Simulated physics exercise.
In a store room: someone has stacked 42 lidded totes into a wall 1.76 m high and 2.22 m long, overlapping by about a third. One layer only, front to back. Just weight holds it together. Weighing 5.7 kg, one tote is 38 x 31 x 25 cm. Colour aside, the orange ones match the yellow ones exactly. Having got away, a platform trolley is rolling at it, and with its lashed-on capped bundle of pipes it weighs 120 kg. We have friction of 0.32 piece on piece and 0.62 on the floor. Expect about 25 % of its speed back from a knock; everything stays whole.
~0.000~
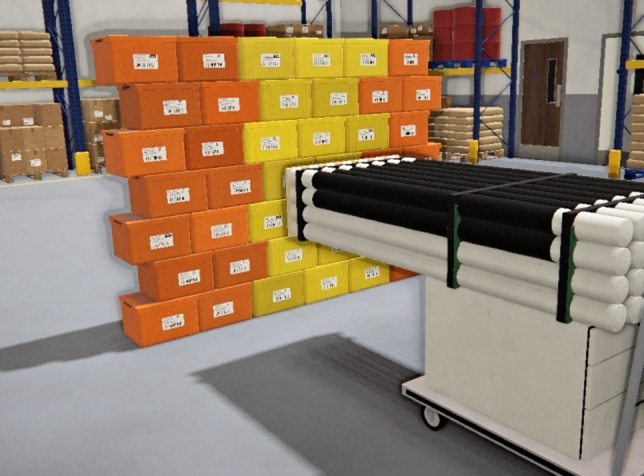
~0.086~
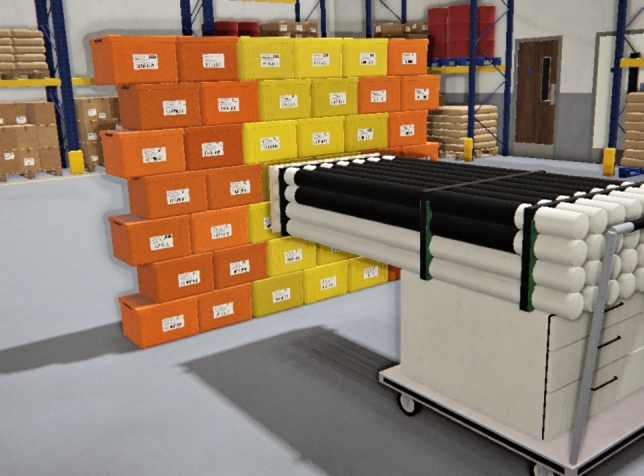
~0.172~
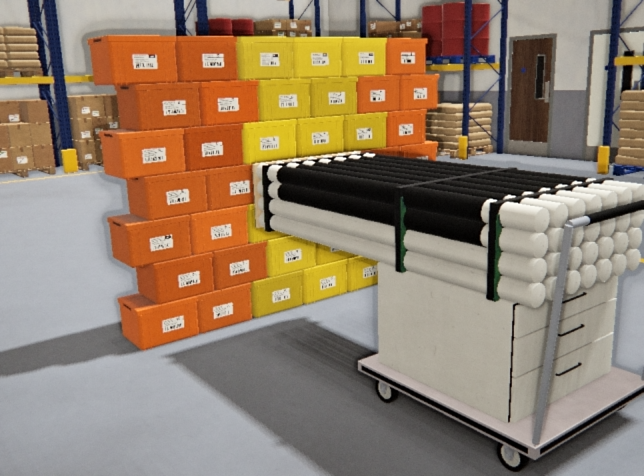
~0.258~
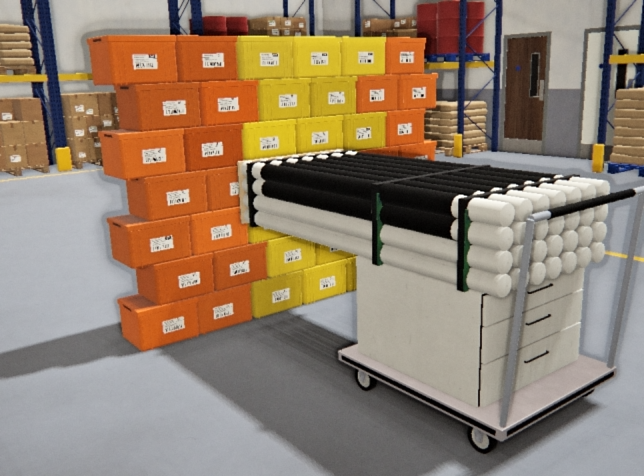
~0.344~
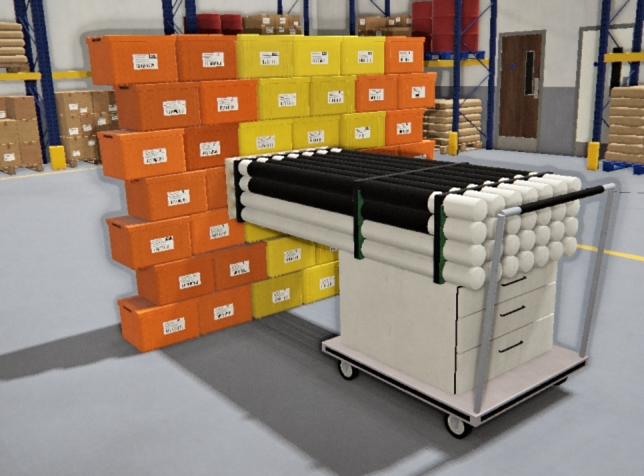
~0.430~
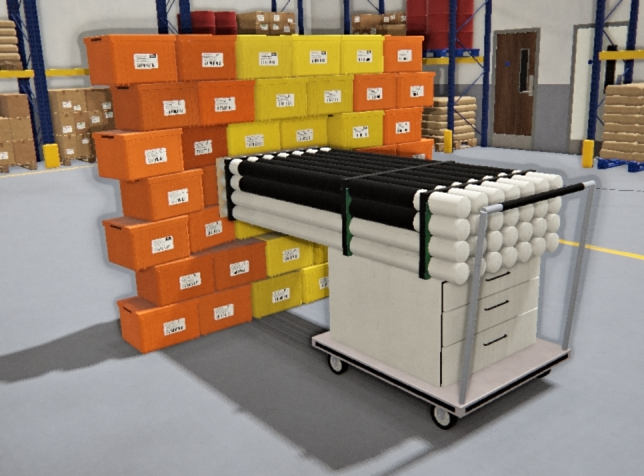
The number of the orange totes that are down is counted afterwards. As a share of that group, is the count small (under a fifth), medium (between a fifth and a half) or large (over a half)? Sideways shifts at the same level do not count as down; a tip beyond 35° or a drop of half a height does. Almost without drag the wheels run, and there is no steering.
It is medium.
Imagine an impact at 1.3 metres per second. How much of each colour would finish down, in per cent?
You'd end up with orange at 0 per cent down and yellow at 0 per cent.
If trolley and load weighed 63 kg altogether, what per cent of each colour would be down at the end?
For orange it's 0, for yellow it's 0 in a hundred.
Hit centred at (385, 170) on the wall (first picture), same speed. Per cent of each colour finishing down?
The orange ones would be 50 per cent down and the yellow ones 70 per cent.
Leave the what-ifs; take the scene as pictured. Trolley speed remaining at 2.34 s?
0.1 m/s, roughly.
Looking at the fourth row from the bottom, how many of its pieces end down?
4 in total.
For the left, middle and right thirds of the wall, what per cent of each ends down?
The left third ends at 60 per cent, the middle at 80 per cent and the right at 0 per cent.
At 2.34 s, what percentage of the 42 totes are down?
By then 50 %.
Around 0.80 s, load 43 cm past the wall's line, still rolling; none of the 24 orange totes down (1 of 42 in all colours); top orange tote tipped 4°; top yellow tote displaced 8 cm.
Around 1.28 s, load 68 cm past the wall's line, still rolling; 5 of the 24 orange totes down (16 of 42 in all colours); top orange tote tipped 30°; top yellow tote displaced 14 cm.
Around 2.34 s, load 95 cm past the wall's line, still rolling; 9 of the 24 orange totes down (20 of 42 in all colours); top orange tote upside down; top yellow tote displaced 14 cm.
Finally (4.4 s), load 94 cm past the wall's line, stopped; 9 of the 24 orange totes down (20 of 42 in all colours); top orange tote on its side; top yellow tote displaced 14 cm. That is 38 per cent. Seen by the last camera, middles, top yellow tote near (336, 56).
